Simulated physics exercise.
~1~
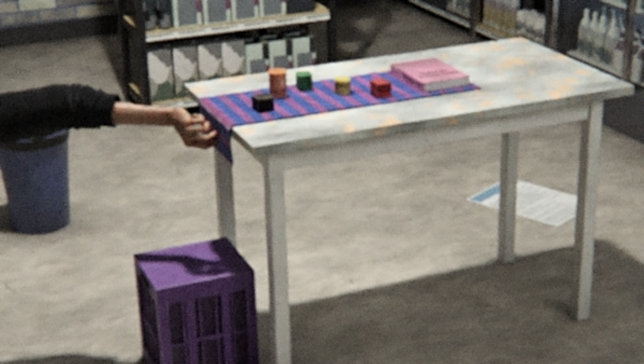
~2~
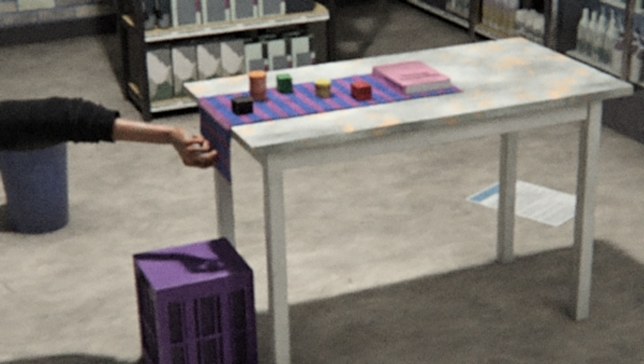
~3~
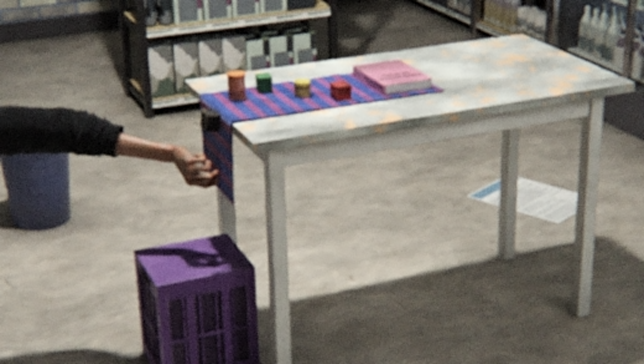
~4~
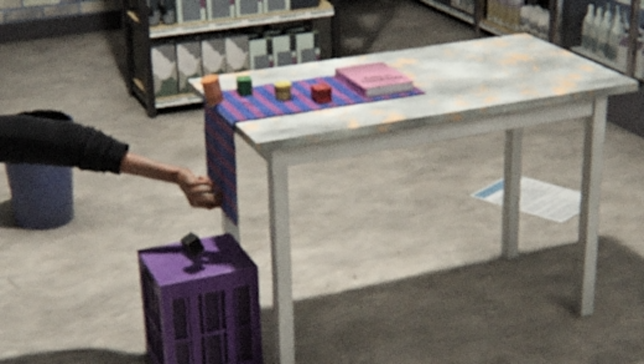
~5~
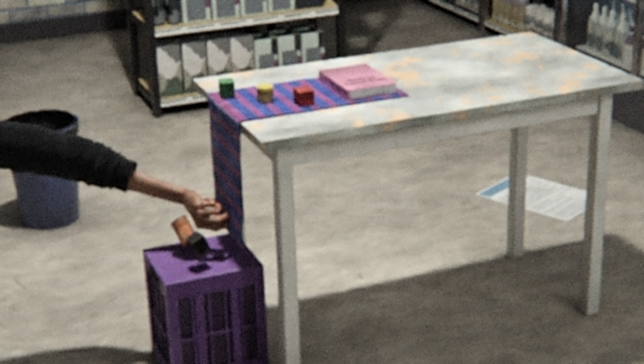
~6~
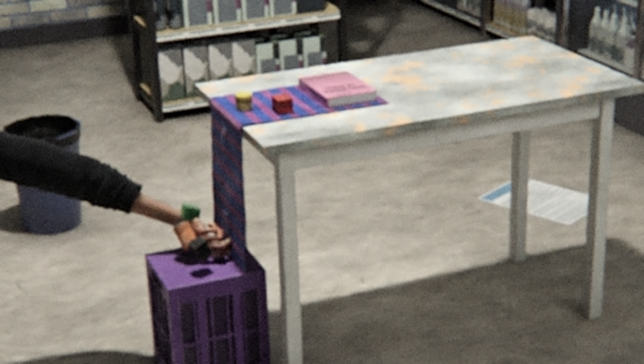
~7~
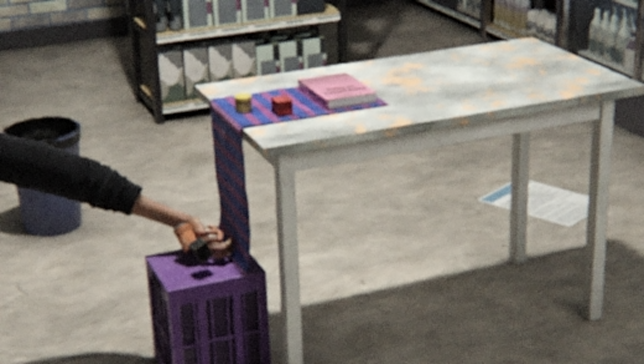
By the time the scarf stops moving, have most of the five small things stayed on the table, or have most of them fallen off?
Most of them have fallen off. Three went over the edge, the black cube, the orange can and the green cube, while the yellow pot and the red block stayed on the table.
